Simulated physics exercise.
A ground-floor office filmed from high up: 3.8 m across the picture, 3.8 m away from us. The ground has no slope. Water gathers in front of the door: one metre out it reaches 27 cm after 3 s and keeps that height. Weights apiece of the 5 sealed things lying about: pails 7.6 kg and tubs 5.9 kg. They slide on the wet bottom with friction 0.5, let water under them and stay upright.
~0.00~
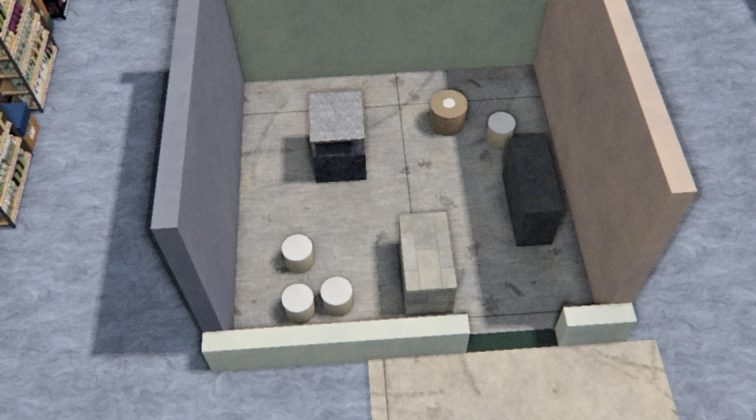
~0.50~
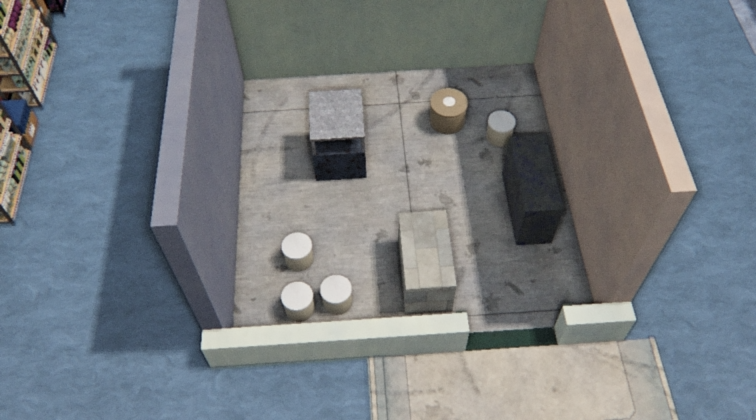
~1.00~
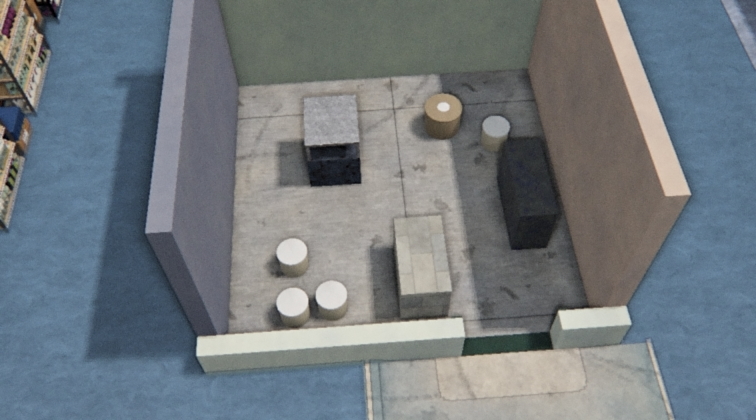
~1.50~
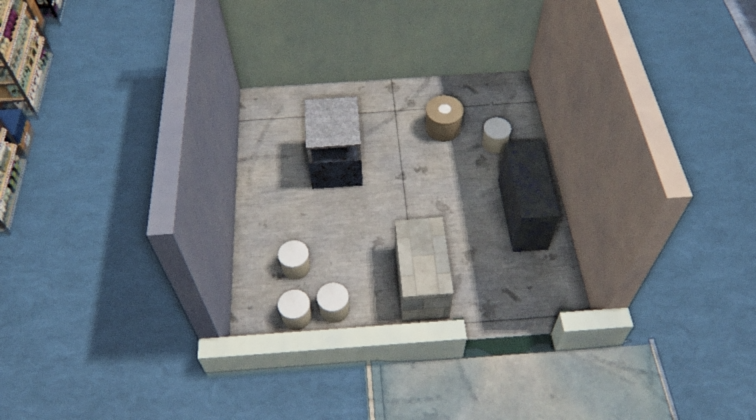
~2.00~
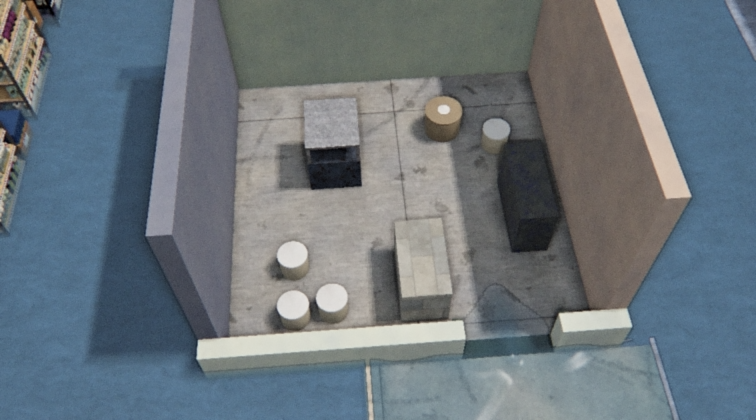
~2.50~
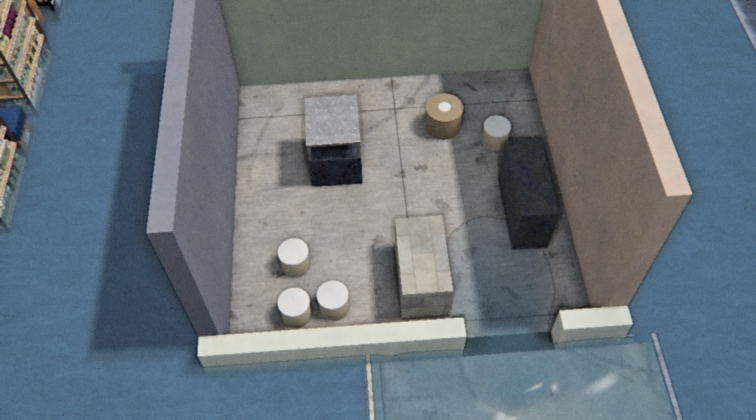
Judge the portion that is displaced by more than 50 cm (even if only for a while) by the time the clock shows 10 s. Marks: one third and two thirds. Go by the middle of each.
It is between one and two thirds.
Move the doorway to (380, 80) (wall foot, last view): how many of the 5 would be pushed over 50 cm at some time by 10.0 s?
Then 2.
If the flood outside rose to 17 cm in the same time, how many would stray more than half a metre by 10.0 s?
Then 1.
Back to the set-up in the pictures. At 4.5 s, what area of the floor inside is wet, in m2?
Some 7.5 m2.
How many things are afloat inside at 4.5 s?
I count 0.
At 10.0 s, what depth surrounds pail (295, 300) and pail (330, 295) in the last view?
About 9 and 8 cm.
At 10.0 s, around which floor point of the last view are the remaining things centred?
Near (316, 257).
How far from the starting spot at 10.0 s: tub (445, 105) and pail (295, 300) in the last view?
In turn: 350 cm, 10 cm.
After 3.5 s 0 of 5 are over 50 cm from their spots; 0 afloat.
After 4.5 s 1 of 5 are over 50 cm from their spots; 0 afloat.
After 7.0 s 1 of 5 are over 50 cm from their spots; 2 afloat.
After 10.0 s 2 of 5 are over 50 cm from their spots, and 2 have been at some point; 3 afloat.
